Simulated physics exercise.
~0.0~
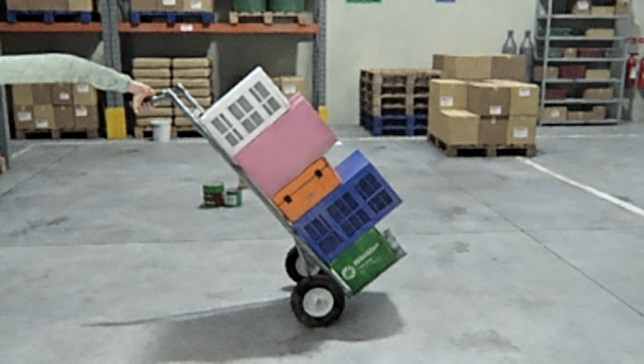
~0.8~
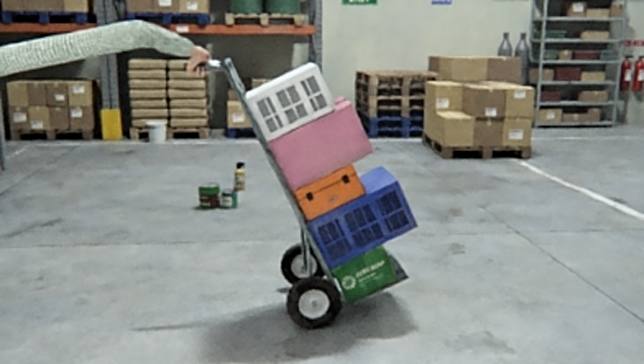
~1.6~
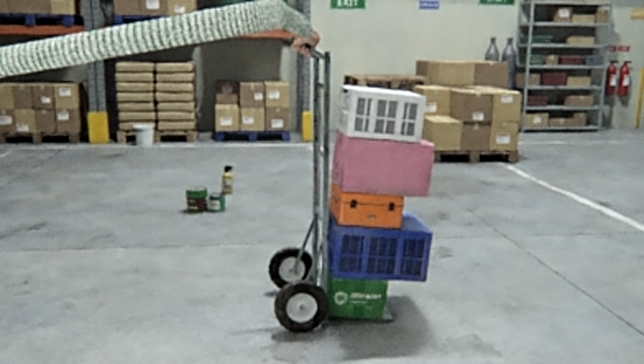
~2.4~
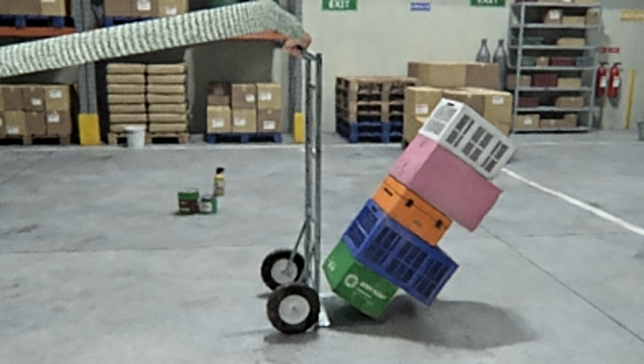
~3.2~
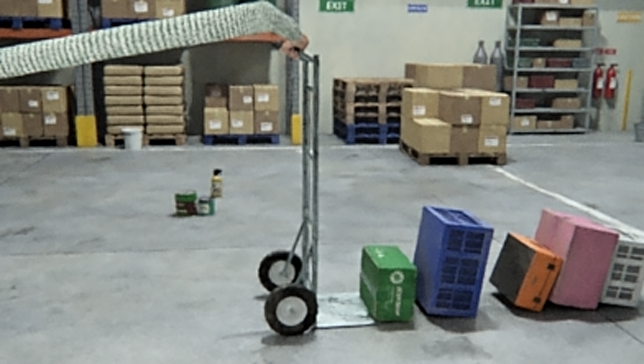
In a warehouse with pallets of cartons and shelving behind, a hand truck is seen from the side on a grey concrete floor. A pale-sleeved arm reaching in from the left holds its handle as it leans left under a stack, from top to bottom a white crate, pink parcel, orange toolbox, blue crate and green box. The arm swings the truck upright while the view shifts slightly right. The stack then tips away to the right and topples. Finally, the truck stands upright, still held, with the green box tipped at its base and the others strewn rightward.
